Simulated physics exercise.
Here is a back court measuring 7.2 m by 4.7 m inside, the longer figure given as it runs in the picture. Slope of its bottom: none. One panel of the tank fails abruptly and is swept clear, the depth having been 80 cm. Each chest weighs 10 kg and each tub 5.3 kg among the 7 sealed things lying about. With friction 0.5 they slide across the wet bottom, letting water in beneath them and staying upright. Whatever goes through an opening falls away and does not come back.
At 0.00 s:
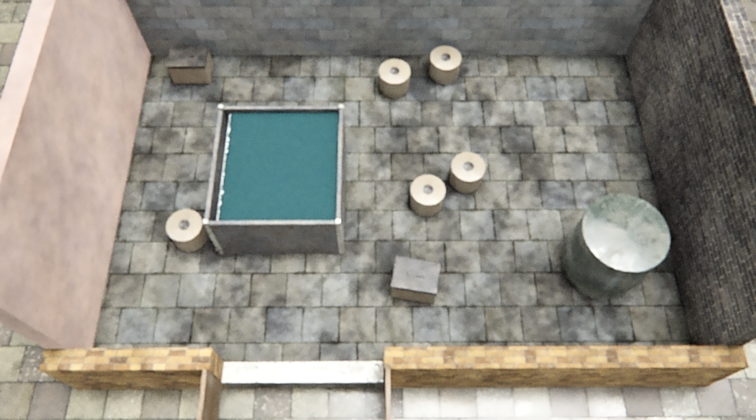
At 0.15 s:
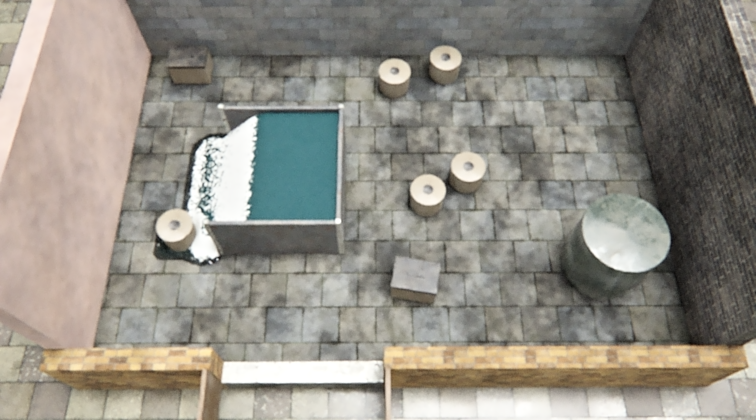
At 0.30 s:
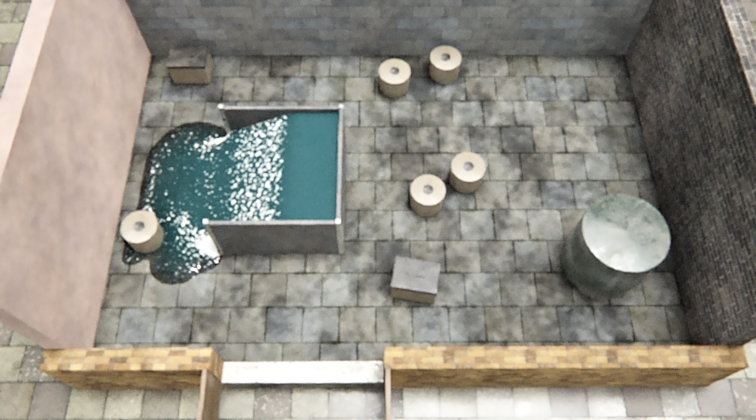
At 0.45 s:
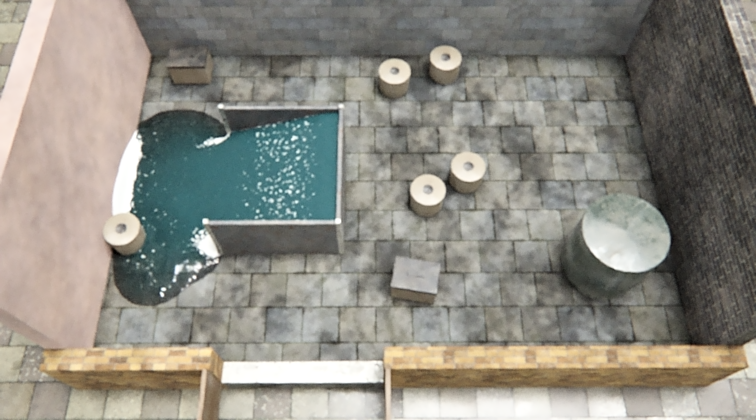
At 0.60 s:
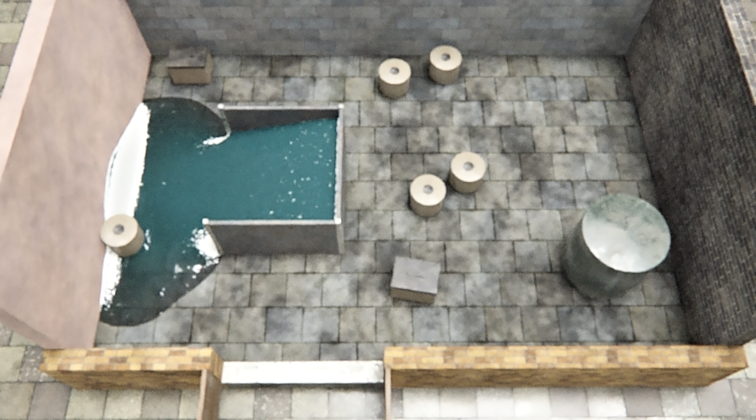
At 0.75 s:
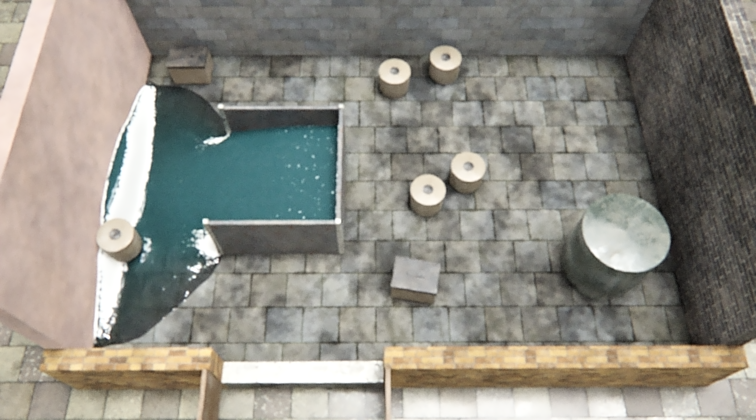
Teal water bursting from the open left side of a tank, pushing one tub leftward and spreading along the pale wall.
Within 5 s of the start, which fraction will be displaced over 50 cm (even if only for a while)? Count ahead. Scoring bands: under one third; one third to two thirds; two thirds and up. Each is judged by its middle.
My bet is the share reaches two thirds or more.
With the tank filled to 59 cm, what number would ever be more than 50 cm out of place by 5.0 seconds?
Result: 5.
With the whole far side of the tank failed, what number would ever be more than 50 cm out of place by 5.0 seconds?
Then it comes to 5 of them.
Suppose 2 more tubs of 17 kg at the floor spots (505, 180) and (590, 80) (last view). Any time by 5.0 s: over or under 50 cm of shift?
Result, in sequence: Not exceeded / not exceeded.
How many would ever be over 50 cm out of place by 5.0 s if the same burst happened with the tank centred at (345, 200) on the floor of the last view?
That would give 5.
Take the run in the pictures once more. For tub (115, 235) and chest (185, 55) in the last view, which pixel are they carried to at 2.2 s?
I'd say close to (310, 270) and close to (295, 69).
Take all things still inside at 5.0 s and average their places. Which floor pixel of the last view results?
Close to (582, 188).
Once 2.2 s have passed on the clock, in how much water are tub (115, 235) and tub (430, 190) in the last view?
Depths: Near 3 cm, then near 0 cm.
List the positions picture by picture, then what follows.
In the first picture, a tub at (184, 225), on the bottom; a chest at (416, 275) rests on the ground; 2.4 m2 under water; 0 of 7 have shifted.
In the second picture, a tub at (174, 225) rests on the ground, 12 cm from its start; a chest at (416, 275), on the bottom; water covers 3.4 m2; 1 of 7 have shifted.
In the third picture, a tub at (139, 226) rests on the ground, 56 cm from its start; a chest at (416, 275) rests on the ground; water covers 4.8 m2; 1 of 7 have shifted.
In the fourth picture, a tub at (121, 229) rests on the ground, 78 cm from its start; a chest at (416, 275), on the bottom; water covers 6.1 m2; 1 of 7 have shifted.
In the fifth picture, a tub at (119, 230), afloat, 78 cm from its start; a chest at (416, 275) rests on the ground; 6.6 m2 under water; 1 of 7 have shifted.
In the sixth picture, a tub at (115, 235) floats, 80 cm from its start; a chest at (416, 275), on the bottom; water covers 7.0 m2; 1 of 7 have shifted.
After 1.1 s 1 of 7 are over 50 cm from their spots; 1 afloat.
After 2.2 s 2 of 7 are over 50 cm from their spots; 0 afloat.
After 3.5 s 5 of 7 are over 50 cm from their spots; 1 afloat.
After 5.0 s 6 of 7 are over 50 cm from their spots, and 6 have been at some point; 5 afloat.
